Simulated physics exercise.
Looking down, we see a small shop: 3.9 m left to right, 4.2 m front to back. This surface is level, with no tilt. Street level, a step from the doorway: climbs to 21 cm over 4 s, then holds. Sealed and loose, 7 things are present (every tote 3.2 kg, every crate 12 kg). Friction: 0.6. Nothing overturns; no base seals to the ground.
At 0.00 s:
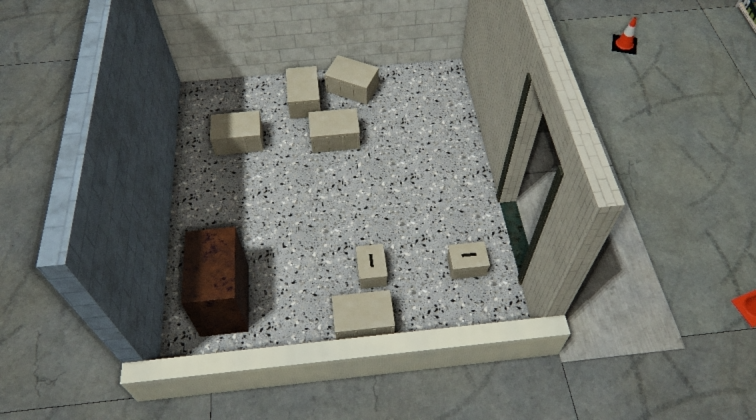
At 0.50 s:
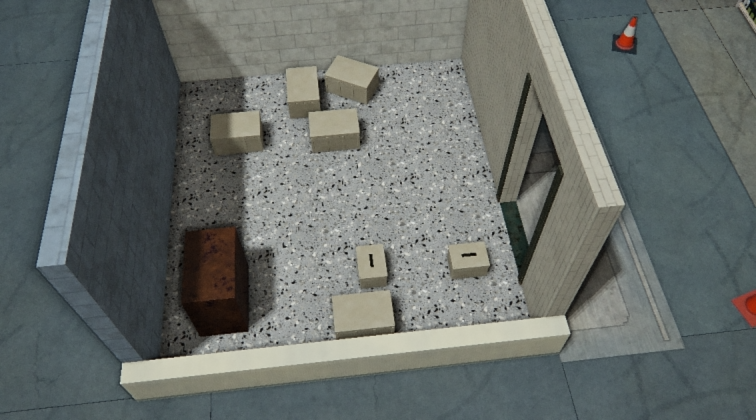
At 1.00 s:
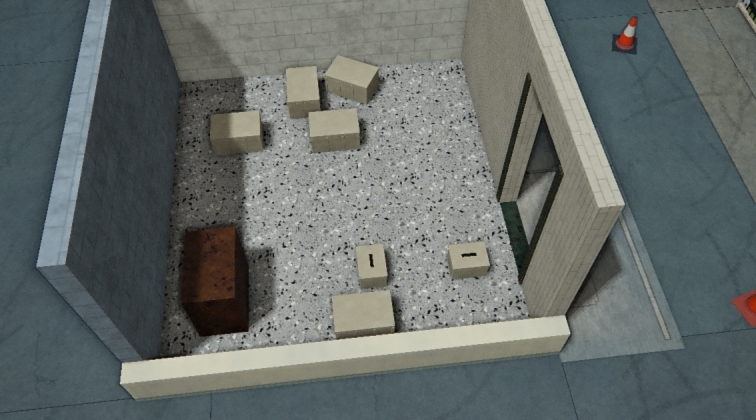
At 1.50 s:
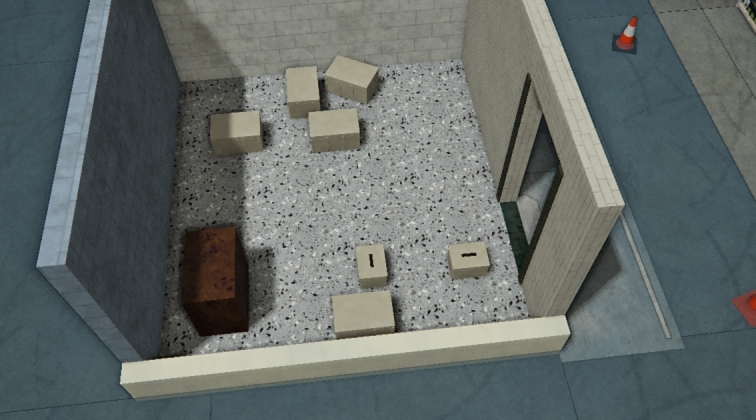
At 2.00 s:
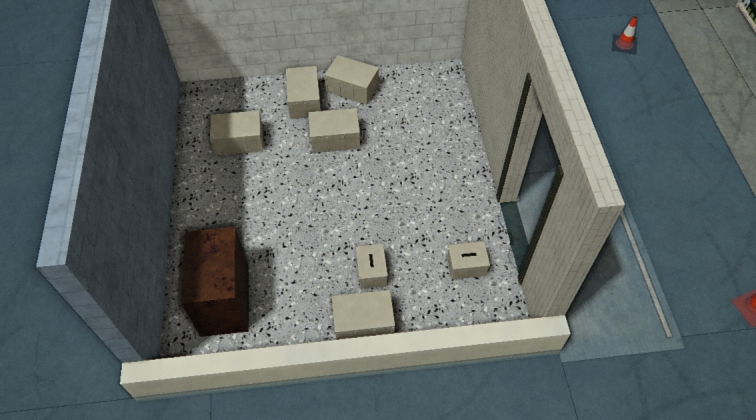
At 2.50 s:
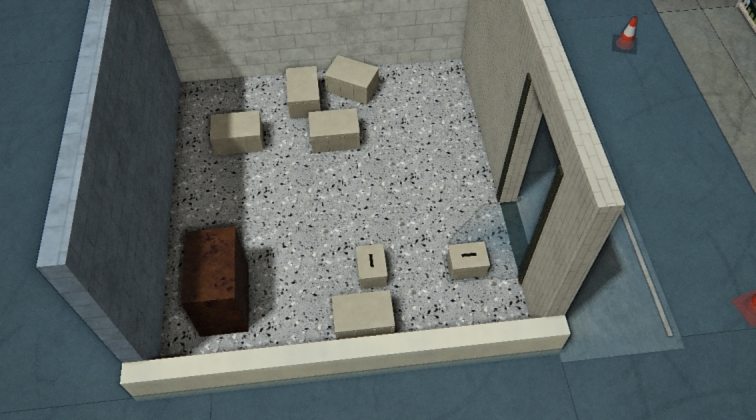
Water spreads over the grey street outside a small shop, seen from above by a still camera. Inside, pale boxes sit on a speckled floor, four toward the back and three near the front, with a rusty brown block at left and an orange cone outside at upper right. The street turns bluish first, then a thin sheet covers the doorstep and slips just inside the right-hand doorway, while the boxes stay put.
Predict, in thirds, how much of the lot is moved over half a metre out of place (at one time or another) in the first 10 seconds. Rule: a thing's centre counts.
One to two in three.
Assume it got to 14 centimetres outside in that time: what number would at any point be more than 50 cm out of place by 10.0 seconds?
The answer would then be 2.
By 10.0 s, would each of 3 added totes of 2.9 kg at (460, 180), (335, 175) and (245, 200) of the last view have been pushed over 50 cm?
First stays within it, second exceeds it, third exceeds it.
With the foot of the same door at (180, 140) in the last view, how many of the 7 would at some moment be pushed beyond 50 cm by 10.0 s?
Then the count would be 6.
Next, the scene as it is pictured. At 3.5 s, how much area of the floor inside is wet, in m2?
About 2.5 m2.
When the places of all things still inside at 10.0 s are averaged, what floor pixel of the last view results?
Close to (286, 156).
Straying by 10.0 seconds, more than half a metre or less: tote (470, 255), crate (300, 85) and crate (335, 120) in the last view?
Beyond, within, within.
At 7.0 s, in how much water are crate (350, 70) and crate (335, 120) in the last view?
I'd estimate 1 cm for the first and 3 cm for the second.
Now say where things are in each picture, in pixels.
A tote at (469, 255), on the bottom; a tote at (371, 261), on the bottom; 0.0 m2 under water; 0 of 7 have shifted, in the first picture.
A tote at (469, 255), on the bottom; a tote at (371, 261), on the bottom; water covers 0.0 m2; 0 of 7 have shifted, in the second picture.
A tote at (469, 255), on the bottom; a tote at (371, 261) rests on the ground; water covers 0.0 m2; 0 of 7 have shifted, in the third picture.
A tote at (469, 255), on the bottom; a tote at (371, 261), on the bottom; 0.0 m2 under water; 0 of 7 have shifted, in the fourth picture.
A tote at (469, 255), on the bottom; a tote at (371, 261), on the bottom; water covers 0.0 m2; 0 of 7 have shifted, in the fifth picture.
A tote at (469, 255) rests on the ground; a tote at (371, 261) rests on the ground; 0.4 m2 under water; 0 of 7 have shifted, in the sixth picture.
After 3.5 s 0 of 7 are over 50 cm from their spots; 0 afloat.
After 4.5 s 2 of 7 are over 50 cm from their spots; 1 afloat.
After 7.0 s 3 of 7 are over 50 cm from their spots; 3 afloat.
After 10.0 s 4 of 7 are over 50 cm from their spots, and 4 have been at some point; 5 afloat.
